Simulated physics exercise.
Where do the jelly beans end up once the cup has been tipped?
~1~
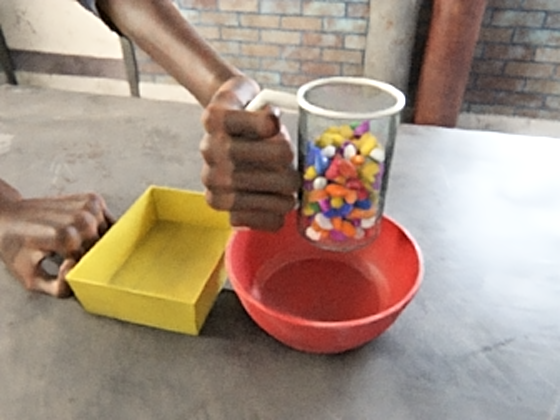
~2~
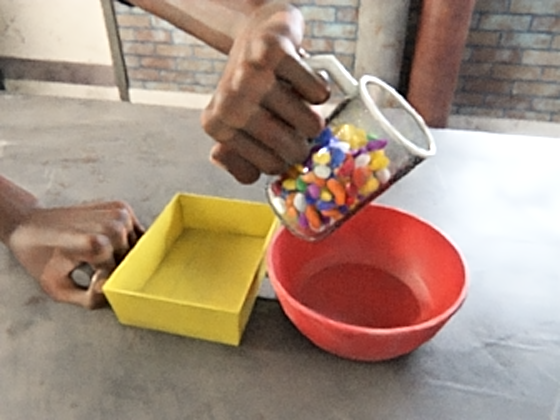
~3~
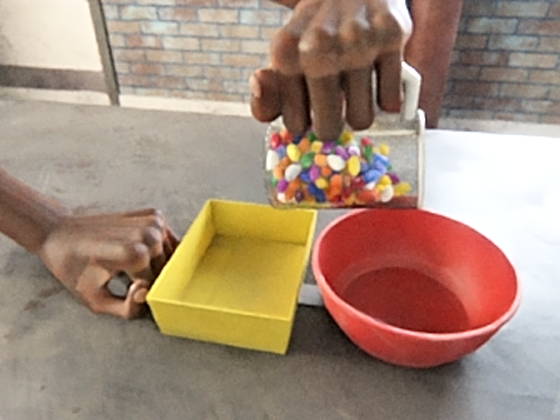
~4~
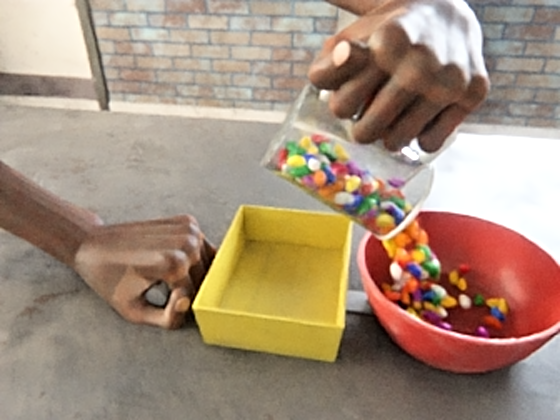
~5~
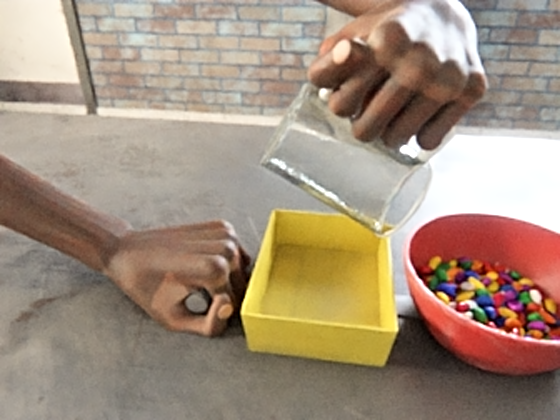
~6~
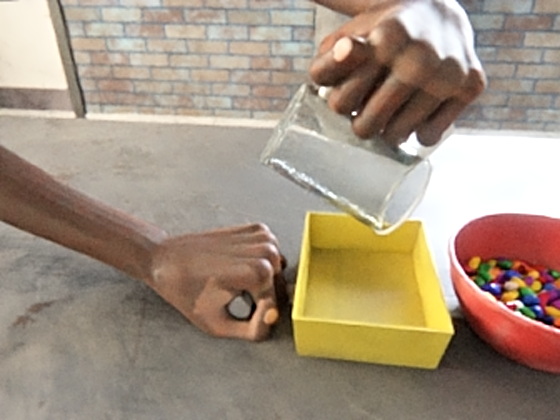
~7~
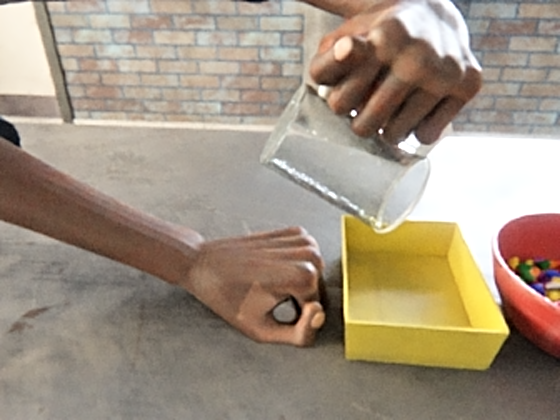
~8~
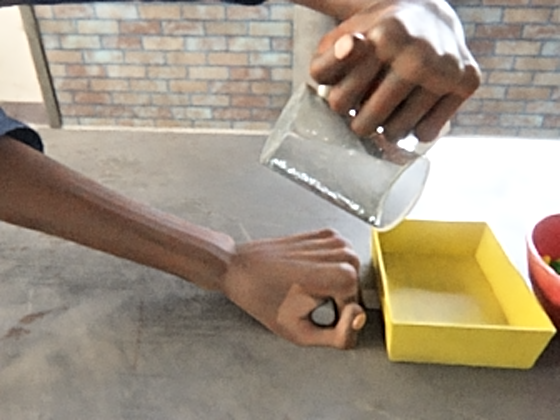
They all end up in the red bowl, with none in the yellow tin and none spilled on the table.
A hand tipped a clear cup of colorful jelly beans over a red bowl while another hand slid the bowl and a yellow tin to the right. The beans all poured into the bowl, leaving the cup tilted and empty above the empty tin.
